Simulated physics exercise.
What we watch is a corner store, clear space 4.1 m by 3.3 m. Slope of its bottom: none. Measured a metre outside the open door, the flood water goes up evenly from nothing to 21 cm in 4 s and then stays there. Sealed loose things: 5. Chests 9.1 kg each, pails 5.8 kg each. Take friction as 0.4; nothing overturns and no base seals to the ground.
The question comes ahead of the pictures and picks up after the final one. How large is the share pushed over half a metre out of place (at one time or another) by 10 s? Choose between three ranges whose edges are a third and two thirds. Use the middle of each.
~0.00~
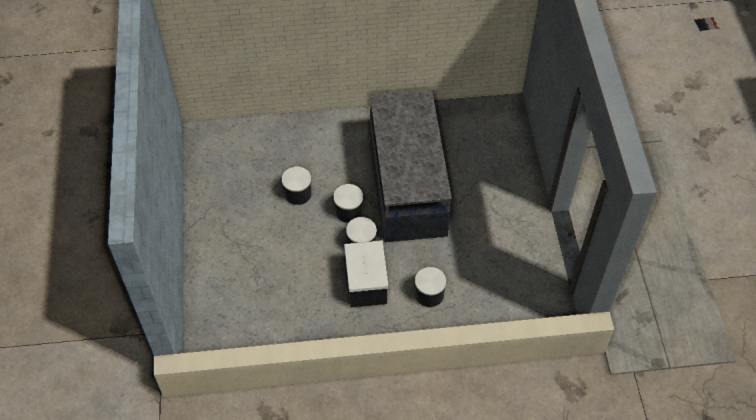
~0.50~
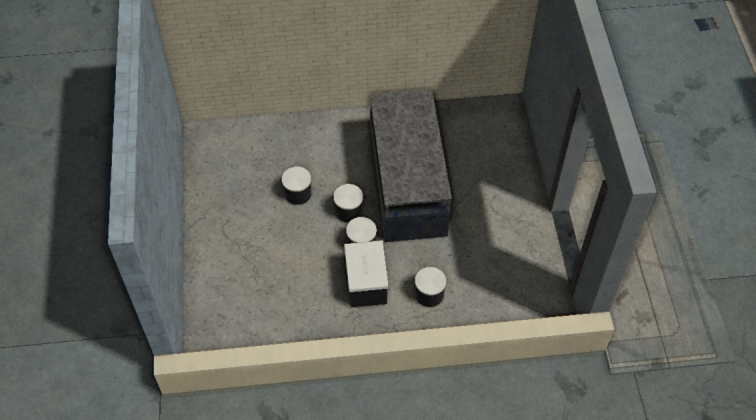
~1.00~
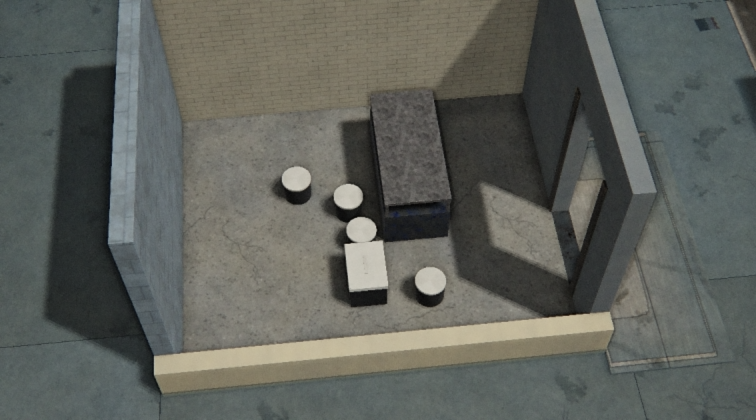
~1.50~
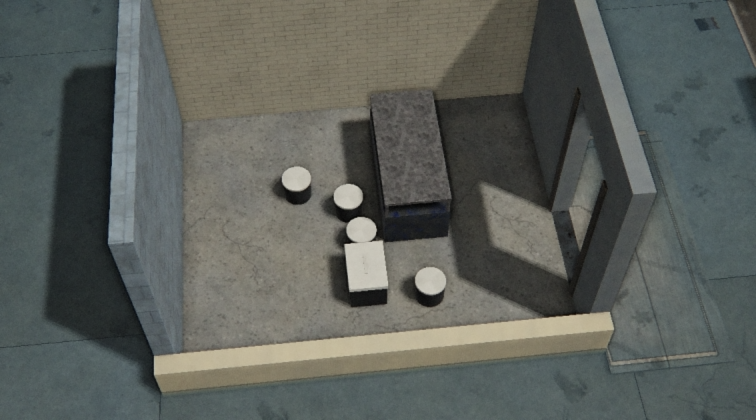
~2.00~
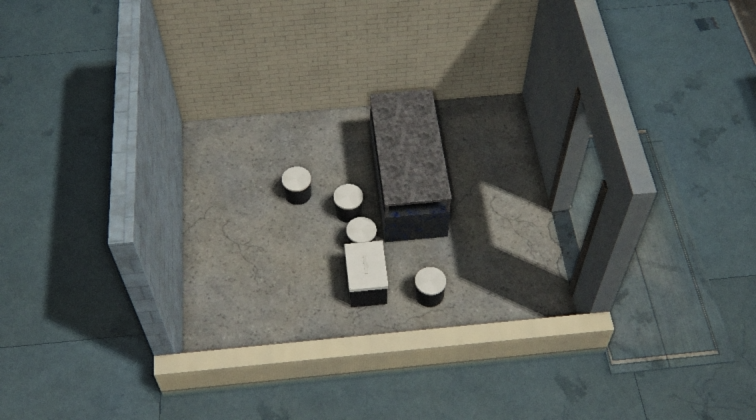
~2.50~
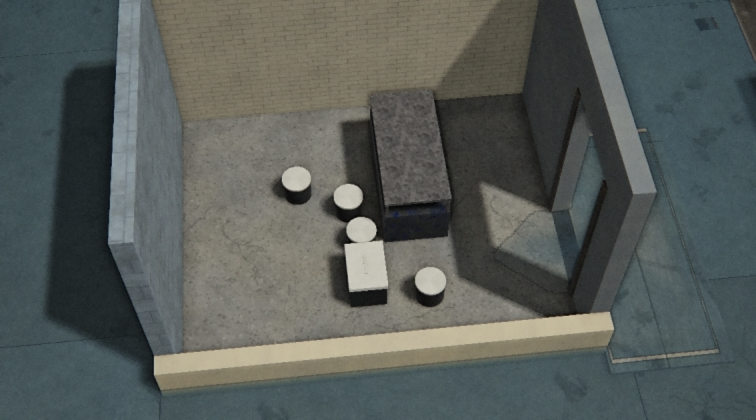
The range is the middle one, a third to two thirds.
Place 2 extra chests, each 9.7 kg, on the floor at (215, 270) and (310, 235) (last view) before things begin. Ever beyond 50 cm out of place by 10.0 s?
In that order: Beyond the mark, within the mark.
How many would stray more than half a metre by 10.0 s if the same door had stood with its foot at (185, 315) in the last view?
Then it comes to 4 of them.
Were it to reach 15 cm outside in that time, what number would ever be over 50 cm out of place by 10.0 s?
Then 2 of them.
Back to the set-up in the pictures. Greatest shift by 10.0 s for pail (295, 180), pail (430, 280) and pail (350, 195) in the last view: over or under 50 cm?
In turn: Below the mark, above the mark, below the mark.
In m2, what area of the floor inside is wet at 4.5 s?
I'd estimate close to 4.5 m2.
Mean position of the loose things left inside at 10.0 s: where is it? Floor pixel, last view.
(294, 221).
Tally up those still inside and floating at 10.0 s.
Count: 2.
After 3.5 s 0 of 5 are over 50 cm from their spots; 0 afloat.
After 4.5 s 0 of 5 are over 50 cm from their spots; 0 afloat.
After 7.0 s 2 of 5 are over 50 cm from their spots; 1 afloat.
After 10.0 s 2 of 5 are over 50 cm from their spots, and 2 have been at some point; 2 afloat.
